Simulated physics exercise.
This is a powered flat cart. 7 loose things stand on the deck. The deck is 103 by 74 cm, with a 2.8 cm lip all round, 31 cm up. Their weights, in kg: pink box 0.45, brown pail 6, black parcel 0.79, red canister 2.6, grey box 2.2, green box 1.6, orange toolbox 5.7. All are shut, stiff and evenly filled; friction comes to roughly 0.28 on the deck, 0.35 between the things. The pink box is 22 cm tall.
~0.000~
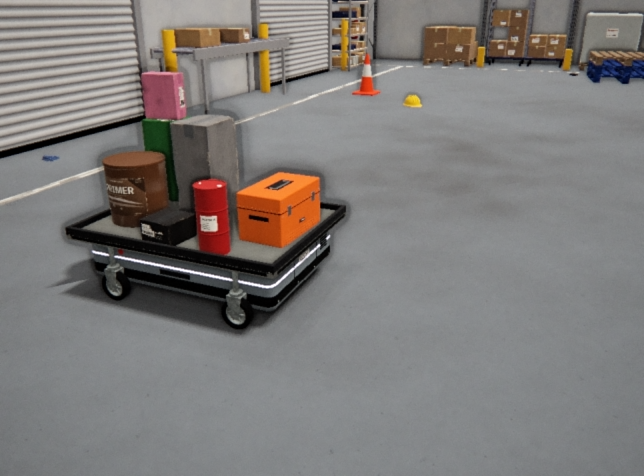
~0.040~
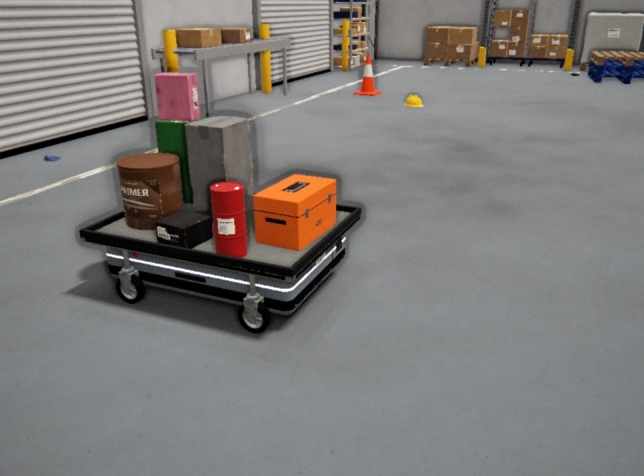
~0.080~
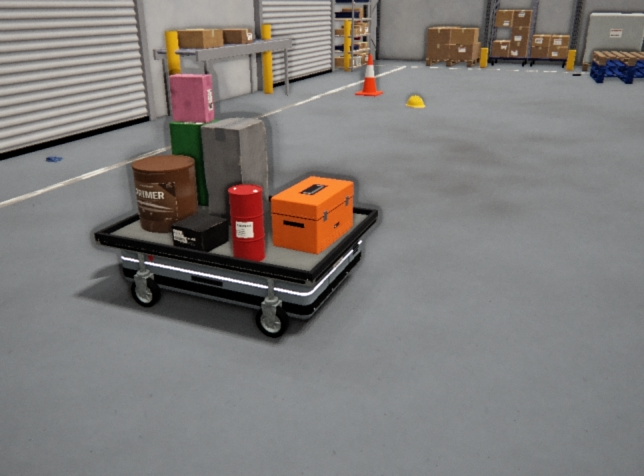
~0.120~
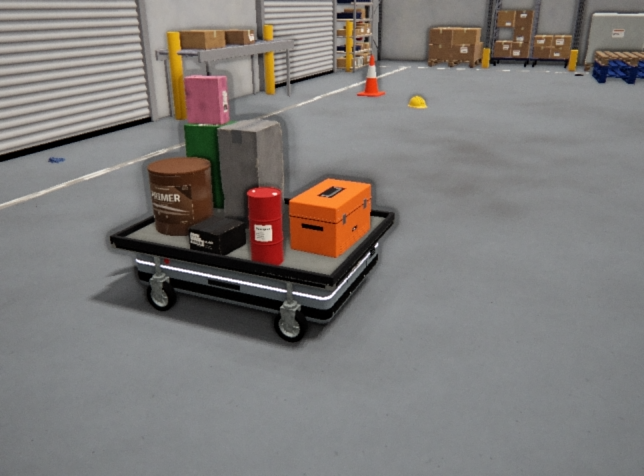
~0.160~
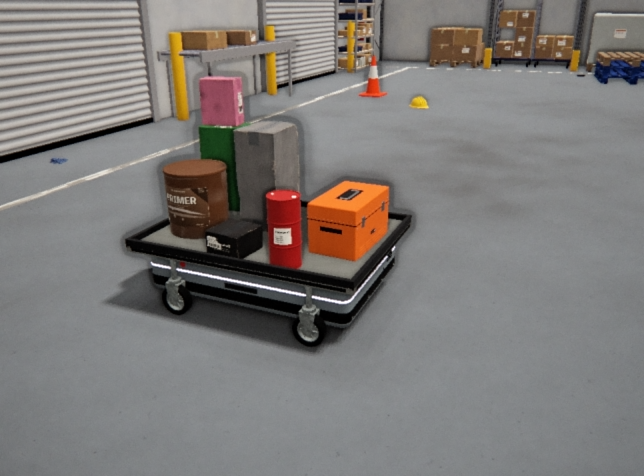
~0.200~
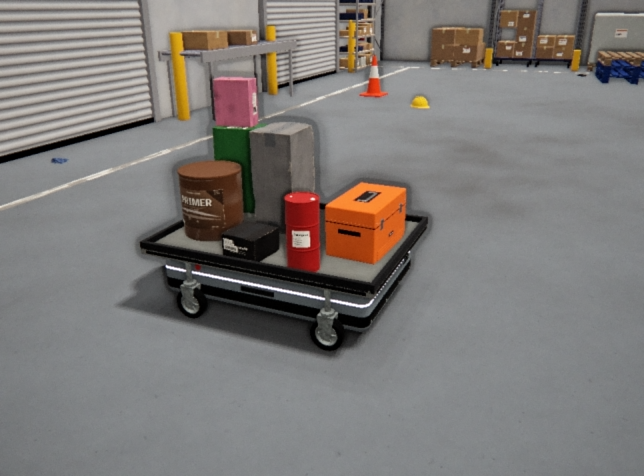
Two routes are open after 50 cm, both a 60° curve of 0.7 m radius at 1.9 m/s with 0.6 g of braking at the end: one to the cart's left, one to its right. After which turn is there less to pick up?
Less is lost turning left.
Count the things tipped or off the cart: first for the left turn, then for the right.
Left: 2; right: 4.
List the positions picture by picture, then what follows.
Cart has run 0 cm; pink box (164, 96); brown pail (138, 189), in the first frame.
Cart has run 8 cm; grey box (222, 169), in the second frame.
Cart has run 15 cm; orange toolbox (314, 213); black parcel (201, 233), in the third frame.
Cart has run 23 cm; red canister (266, 227); grey box (253, 174), in the fourth frame.
Cart has run 30 cm; orange toolbox (350, 219), in the fifth frame.
Cart has run 38 cm; pink box (236, 102); brown pail (212, 200), in the sixth frame.
Turning left. At 0.70 s, cart has run 133 cm, turned 54°; red canister now off the cart; brown pail moved 14 cm near (451, 214); pink box moved 11 cm near (395, 109).
After 1.10 s, cart has run 184 cm, turned 60°; pink box 47° off upright near (515, 112); brown pail moved 28 cm near (557, 179); green box moved 23 cm.
In the end (2.0 s), off the cart, red canister; toppled on the deck, pink box; not toppled but over 10 cm from the start, brown pail, black parcel, grey box and green box; the last one under 10 cm from the start. In the last view, pink box near (492, 202), brown pail near (578, 177).
Turning right instead, pink box, red canister, grey box and green box tipped over or off the cart, 4 of 7 in all.
